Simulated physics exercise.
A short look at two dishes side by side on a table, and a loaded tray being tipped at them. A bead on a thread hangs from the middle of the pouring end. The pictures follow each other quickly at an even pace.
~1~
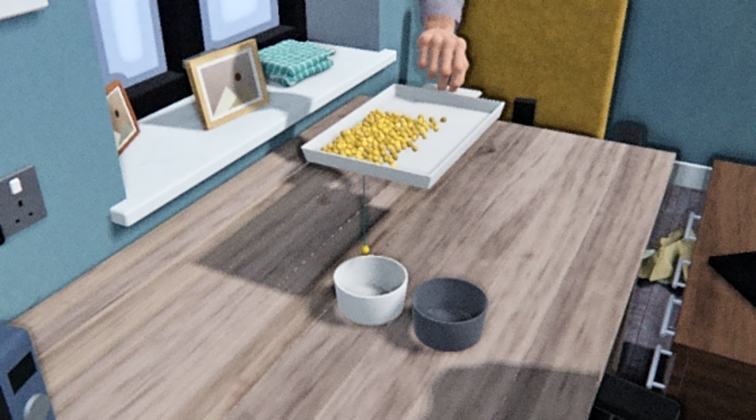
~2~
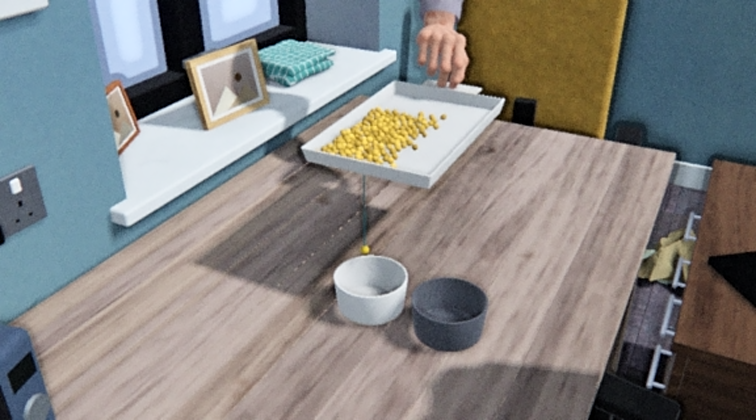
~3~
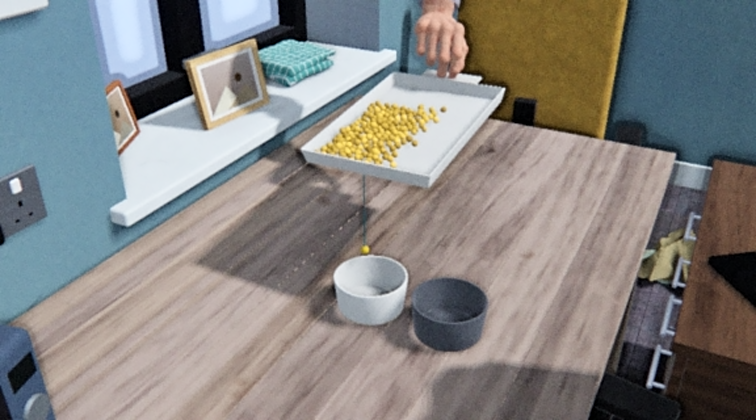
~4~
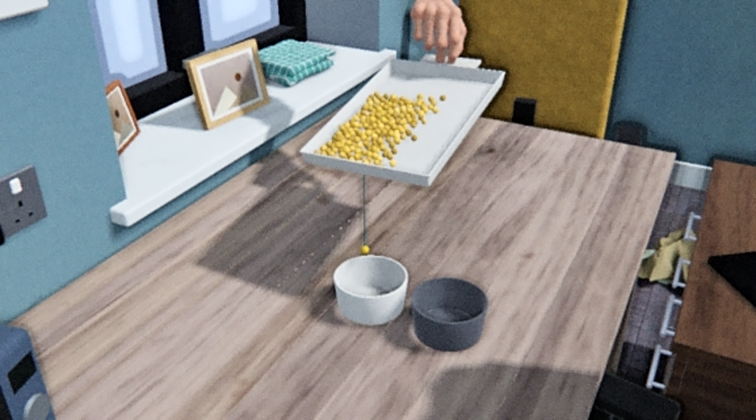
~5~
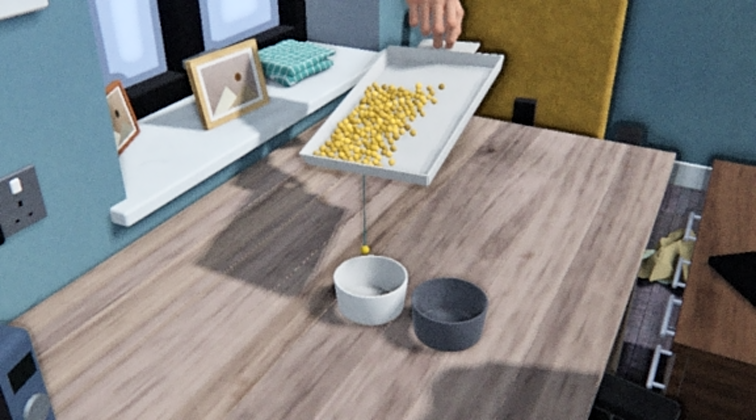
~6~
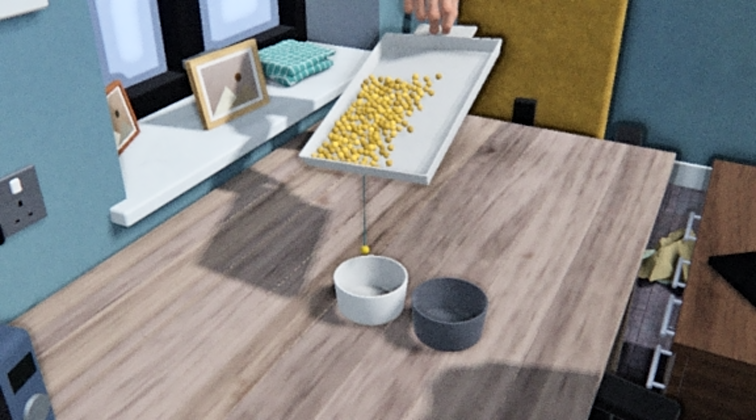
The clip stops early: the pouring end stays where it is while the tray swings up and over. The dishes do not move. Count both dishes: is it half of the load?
They take under half between them.
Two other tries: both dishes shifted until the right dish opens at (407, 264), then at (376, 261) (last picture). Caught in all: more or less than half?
In turn: Under half; under half.
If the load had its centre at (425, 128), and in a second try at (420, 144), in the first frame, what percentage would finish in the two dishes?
About 20 and 20 per cent.
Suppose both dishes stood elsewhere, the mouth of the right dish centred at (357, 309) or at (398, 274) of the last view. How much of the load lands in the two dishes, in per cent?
About 30 and 40 per cent.
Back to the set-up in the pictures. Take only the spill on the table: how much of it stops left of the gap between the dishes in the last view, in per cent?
Roughly 100 in a hundred.
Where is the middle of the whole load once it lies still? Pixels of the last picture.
Around (308, 301).
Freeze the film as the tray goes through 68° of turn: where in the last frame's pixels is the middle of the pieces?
Near (340, 135).
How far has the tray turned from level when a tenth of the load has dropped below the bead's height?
Near 105 degrees.
Soon, tray tipped steeply; nearly all on the tray; a stray few in the air.
A while on, tray tipped past a quarter turn; about a third on the tray; a small part in the left dish; a small part outside both; about half in the air.
Towards the end, tray tipped past a quarter turn; about a quarter in the left dish; most outside both.
Finally, tray tipped past a quarter turn; none in the right dish; about a quarter in the left dish; most outside both.
